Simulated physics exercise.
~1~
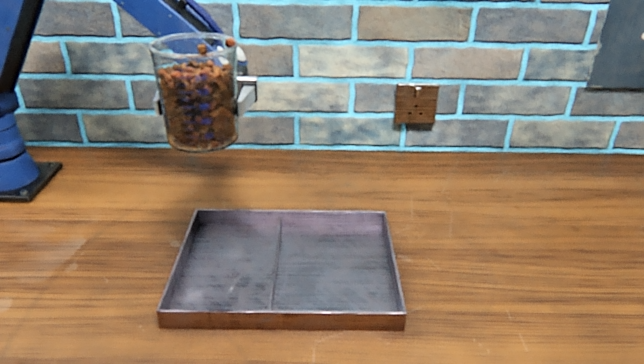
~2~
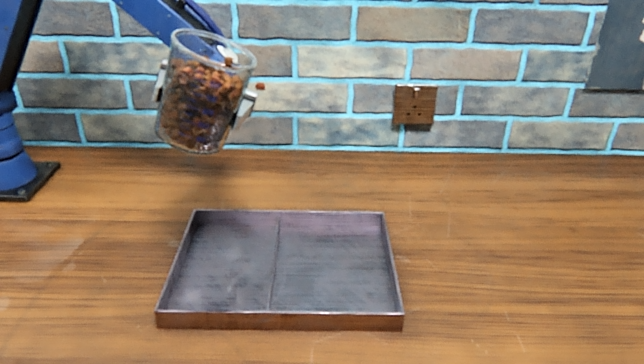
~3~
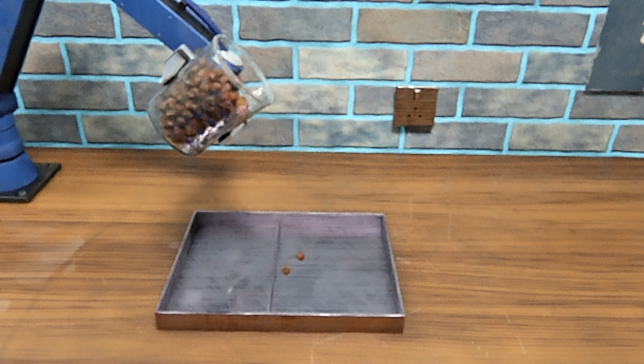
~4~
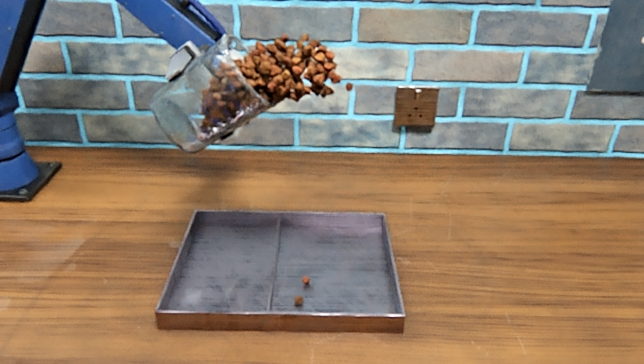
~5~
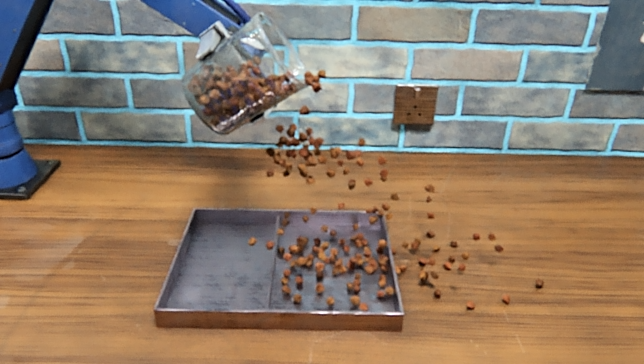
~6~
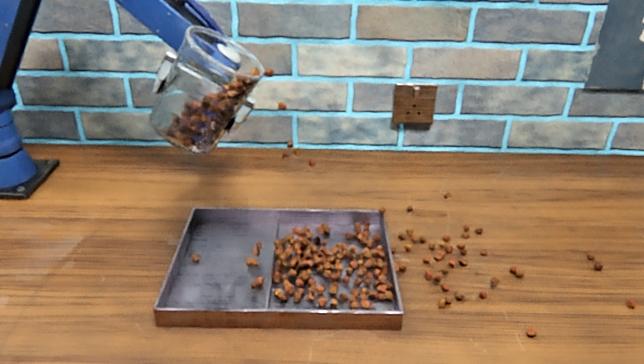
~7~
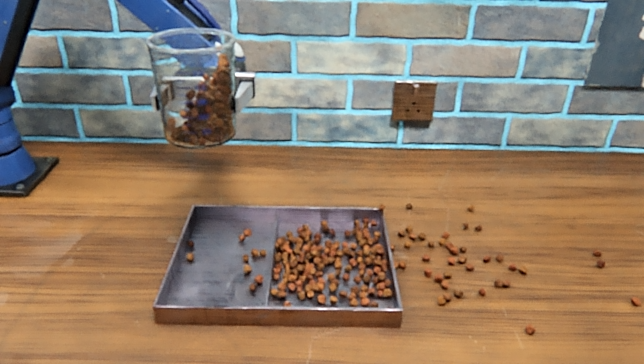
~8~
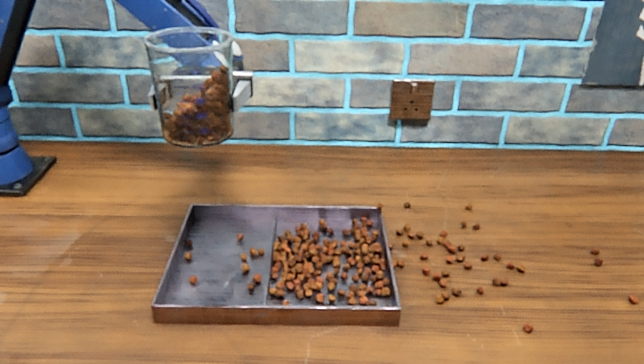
Blue robot arm tipping a clear cup of brown pellets over a divided tray, scattering some on the table, then righting it part-full.
